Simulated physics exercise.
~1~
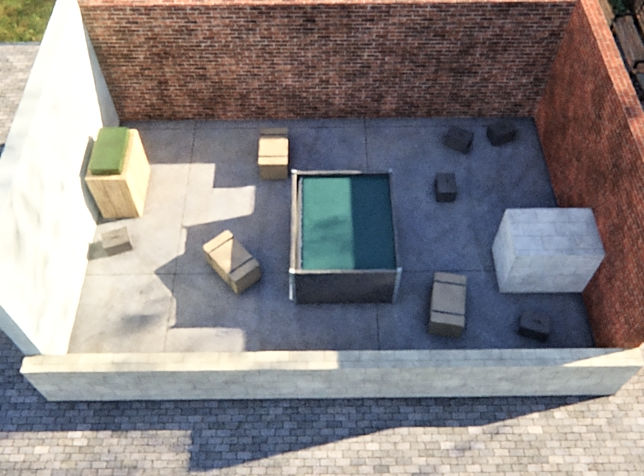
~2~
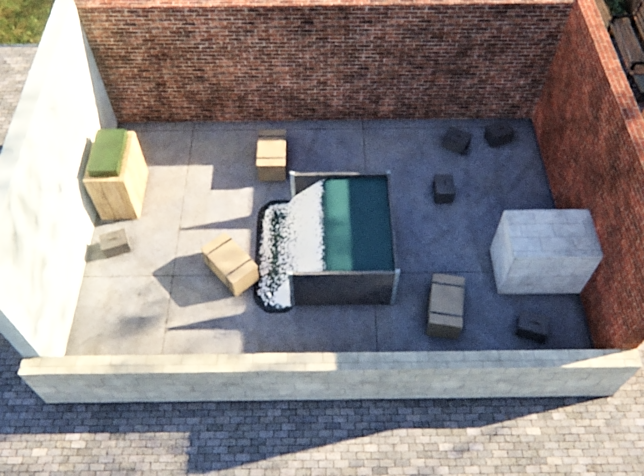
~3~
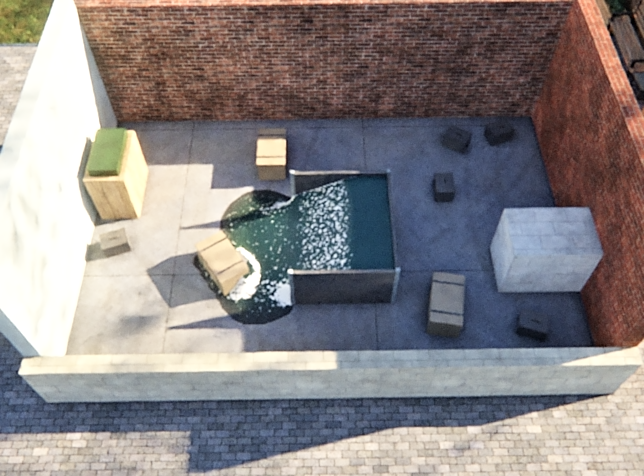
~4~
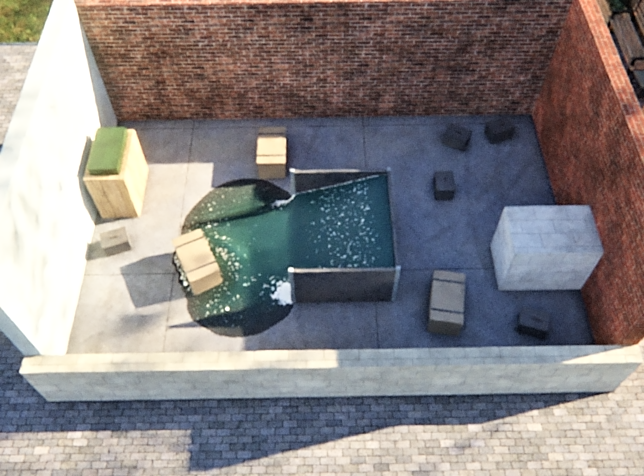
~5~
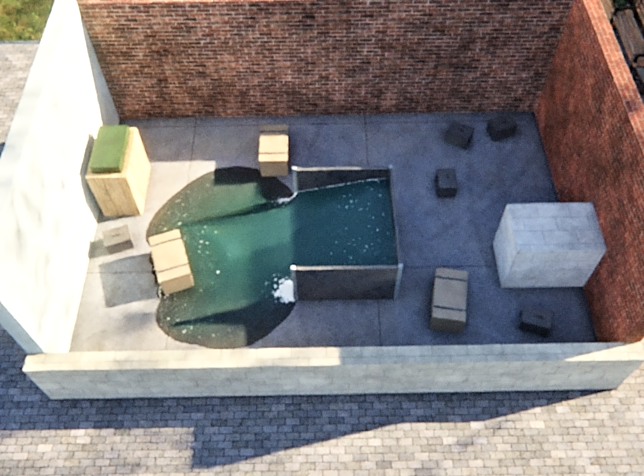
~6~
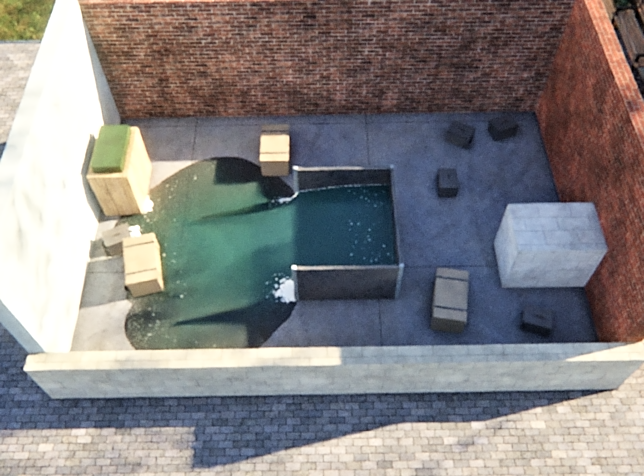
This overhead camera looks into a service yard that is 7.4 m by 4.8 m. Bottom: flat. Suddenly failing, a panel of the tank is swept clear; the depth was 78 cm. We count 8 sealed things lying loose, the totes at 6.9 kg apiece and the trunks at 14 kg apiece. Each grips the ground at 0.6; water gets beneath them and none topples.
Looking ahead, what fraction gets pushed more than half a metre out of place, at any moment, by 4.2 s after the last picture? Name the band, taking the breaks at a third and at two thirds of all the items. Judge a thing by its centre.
The answer is the middle band, one to two thirds.
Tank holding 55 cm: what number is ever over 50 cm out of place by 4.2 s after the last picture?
I count 2 of them in that case.
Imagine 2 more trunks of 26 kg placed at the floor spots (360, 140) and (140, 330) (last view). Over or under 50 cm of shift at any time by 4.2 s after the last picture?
Taking them in order: Below the mark and above the mark.
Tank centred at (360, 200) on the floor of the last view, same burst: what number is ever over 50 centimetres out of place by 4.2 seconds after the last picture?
The answer would then be 3.
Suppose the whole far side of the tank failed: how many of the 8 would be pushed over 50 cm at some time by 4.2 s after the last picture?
The answer then is 3.
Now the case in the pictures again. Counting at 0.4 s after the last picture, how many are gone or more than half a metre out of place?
Tally: 1.
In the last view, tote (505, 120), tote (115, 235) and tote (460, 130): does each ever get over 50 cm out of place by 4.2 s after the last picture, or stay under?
Taking them in turn, the answers are smaller, greater and smaller.
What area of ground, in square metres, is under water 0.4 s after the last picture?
About 14 m2 is covered.
Then, 0.4 s after the last picture 1 of 8 are over 50 cm from their spots; 1 afloat.
Then, 1.5 s after the last picture 2 of 8 are over 50 cm from their spots; 2 afloat.
Then, 2.8 s after the last picture 2 of 8 are over 50 cm from their spots; 2 afloat.
Then, 4.2 s after the last picture 3 of 8 are over 50 cm from their spots, and 3 have been at some point; 2 afloat.
